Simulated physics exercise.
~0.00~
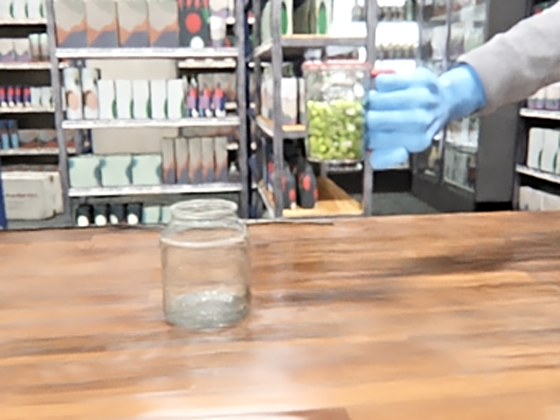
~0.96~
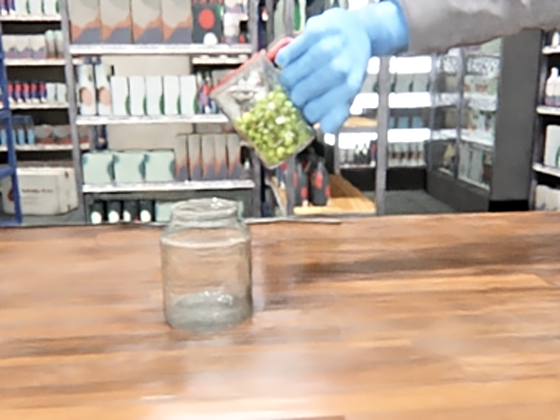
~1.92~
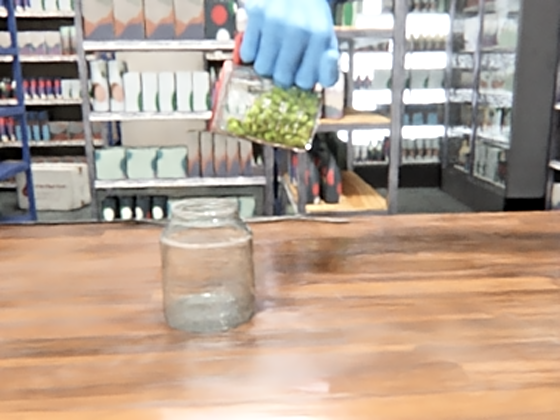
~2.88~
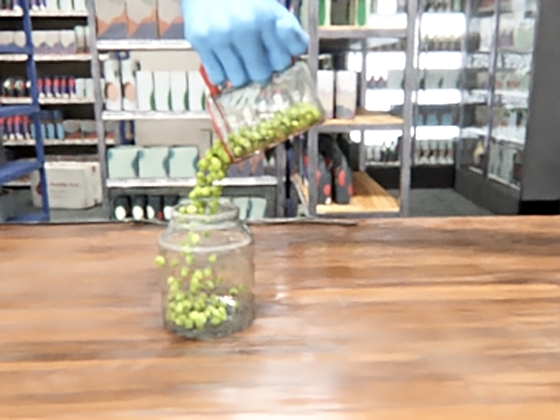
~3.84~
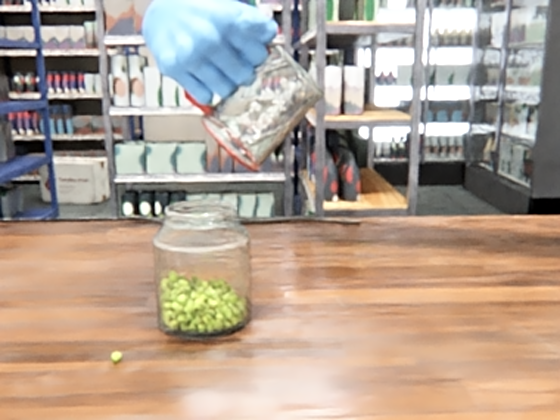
A blue-gloved hand in a grey sleeve carries a clear, red-rimmed container of green peas in from the right, above a wooden counter seen from the front in a shop. An open, empty glass jar stands on the counter at left, with stocked shelves behind it. The hand moves the container leftward and tips it onto its side near the jar. Peas then stream from its lip into the jar, a few appearing near its edge. Finally the container is tilted mouth down and empty, the jar holds a low green heap, and one pea lies on the counter in front.
